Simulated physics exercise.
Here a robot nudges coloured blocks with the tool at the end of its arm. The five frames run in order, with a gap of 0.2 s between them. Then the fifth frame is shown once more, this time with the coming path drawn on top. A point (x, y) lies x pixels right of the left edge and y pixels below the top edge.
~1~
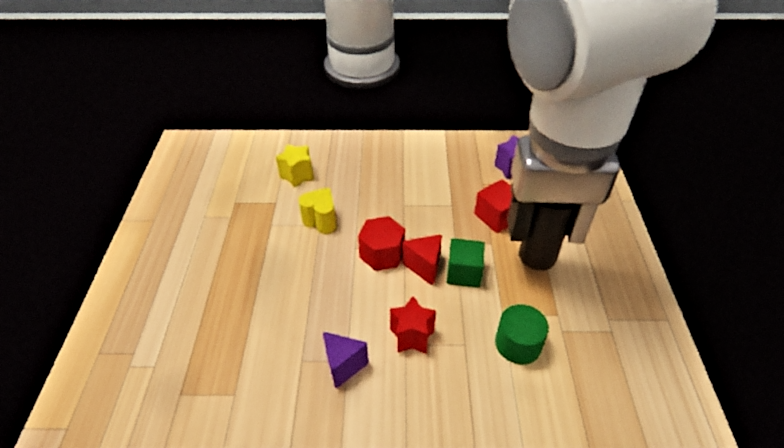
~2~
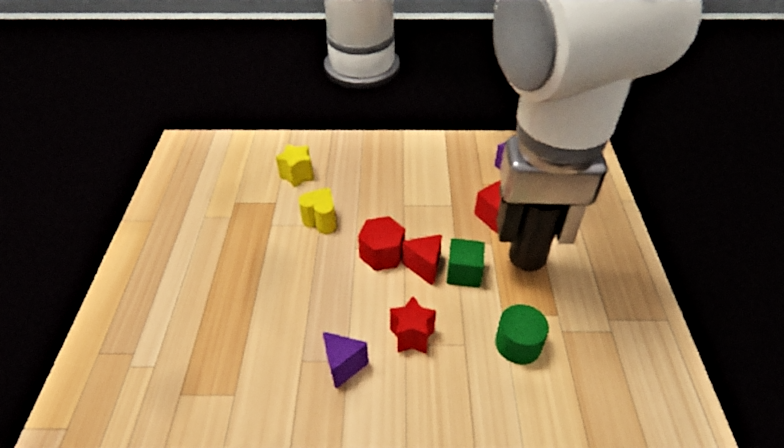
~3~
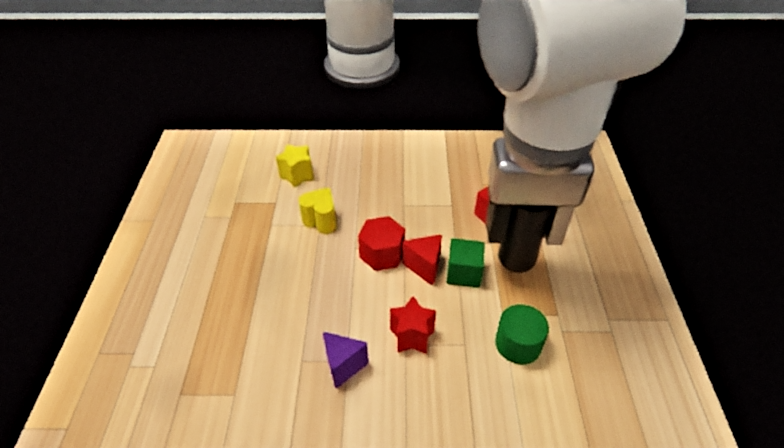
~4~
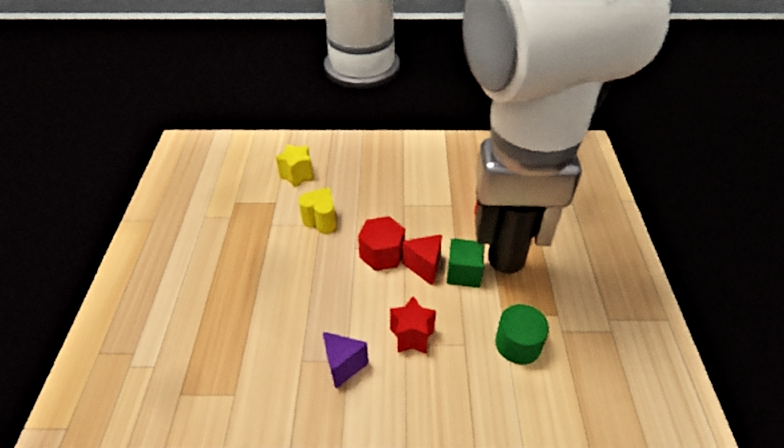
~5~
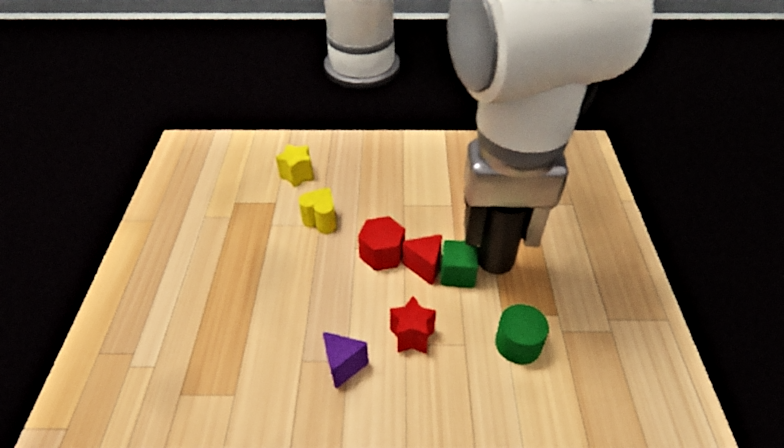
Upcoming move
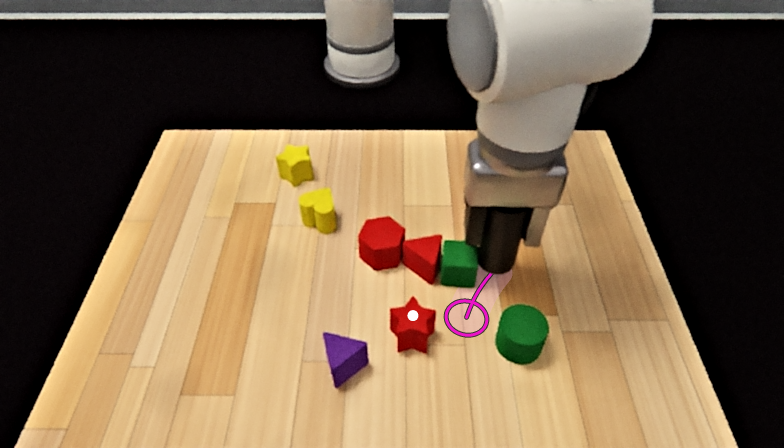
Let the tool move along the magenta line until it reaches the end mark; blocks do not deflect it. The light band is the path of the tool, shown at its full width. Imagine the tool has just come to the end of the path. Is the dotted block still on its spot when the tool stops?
Yes - that is the case.
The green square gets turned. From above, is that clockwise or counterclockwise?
From overhead, clockwise.
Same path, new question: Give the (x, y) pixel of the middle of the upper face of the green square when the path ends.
It will end up at (441, 265).
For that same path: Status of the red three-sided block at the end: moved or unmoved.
At the end, its place is different.
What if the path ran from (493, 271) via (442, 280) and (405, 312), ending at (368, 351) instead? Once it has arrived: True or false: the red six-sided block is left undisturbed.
False.
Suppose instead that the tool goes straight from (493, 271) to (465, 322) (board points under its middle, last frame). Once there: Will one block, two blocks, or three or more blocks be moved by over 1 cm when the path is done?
My count: 1.
The line goes from (493, 271) through (478, 292) to (466, 318); the dot is on the red star.
What follows on the original path. Halfway along, tool at (479, 282); red six-sided block at (378, 231); red three-sided block at (416, 249), turned 15° clockwise; green square at (442, 264), turned 25° clockwise.
At the end, tool at (468, 308); red six-sided block at (378, 230); red star unmoved; red three-sided block at (416, 249), turned 20° clockwise; green square at (441, 265), turned 30° clockwise.
